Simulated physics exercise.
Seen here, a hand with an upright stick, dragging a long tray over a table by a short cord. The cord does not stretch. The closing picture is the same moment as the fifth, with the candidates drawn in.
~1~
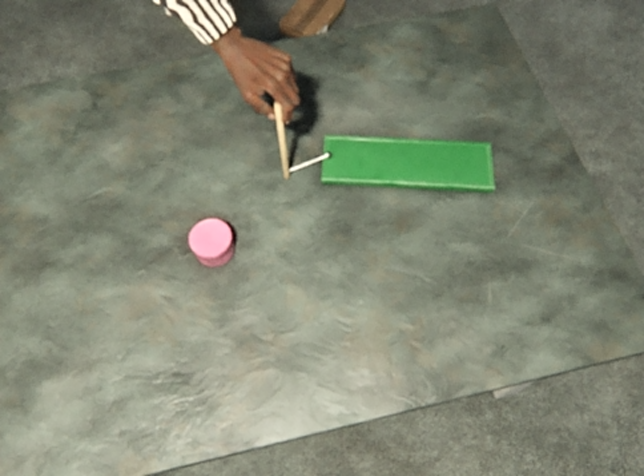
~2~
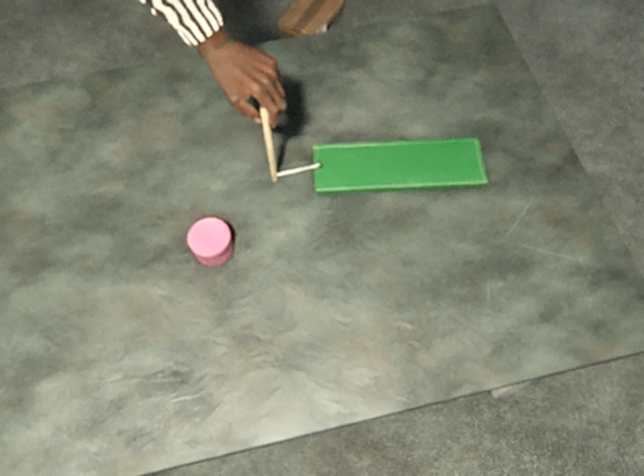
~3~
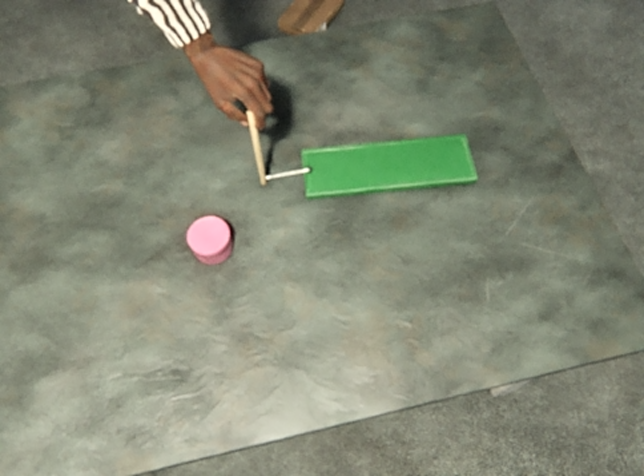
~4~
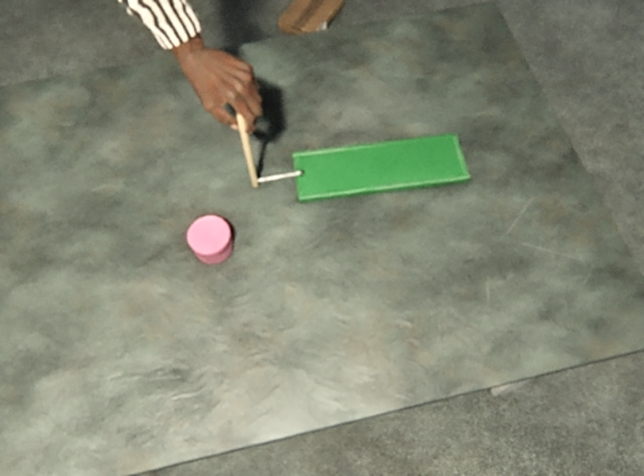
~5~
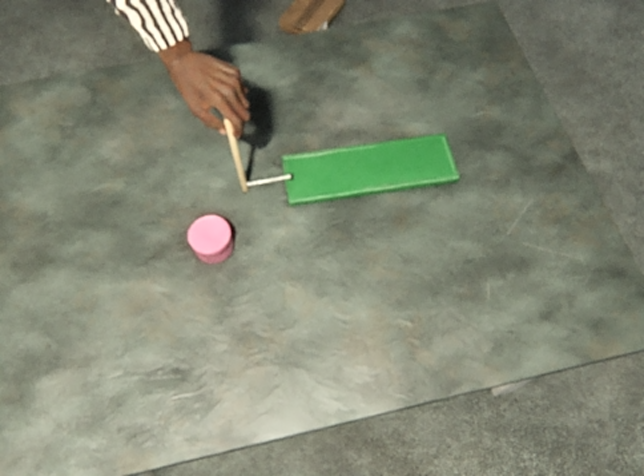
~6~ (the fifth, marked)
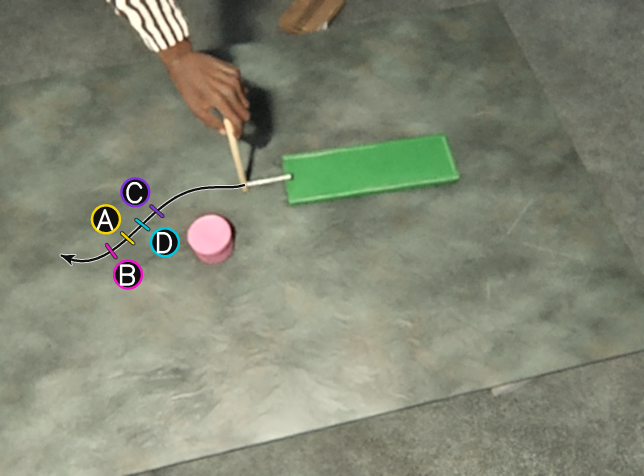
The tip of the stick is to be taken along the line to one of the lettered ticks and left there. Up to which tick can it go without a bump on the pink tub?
It should halt at C.
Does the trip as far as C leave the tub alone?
For that mark, yes.
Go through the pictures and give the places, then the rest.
The first frame shows pink tub (213, 244); green tray (408, 160).
The second frame shows green tray (399, 163); pink tub (212, 243).
The third frame shows green tray (388, 163); pink tub (211, 241).
The fourth frame shows green tray (380, 165); pink tub (211, 241).
The fifth frame shows green tray (370, 166); pink tub (212, 240).
On the marked copy, A at (128, 239); B at (111, 251); C at (157, 211); D at (142, 225); the route from (244, 185) via (151, 216) to (61, 256).
Taking C. A third of the way, foot of the stick (212, 189), middle of the tray (338, 171).
Two thirds of the way, foot of the stick (181, 196), middle of the tray (309, 175).
When it is over, foot of the stick (157, 212), middle of the tray (285, 181); nothing has been touched.
As for the rest, A is too far, the tub has been hit; B is too far, the tub has been hit; D is too far, the tub has been hit.
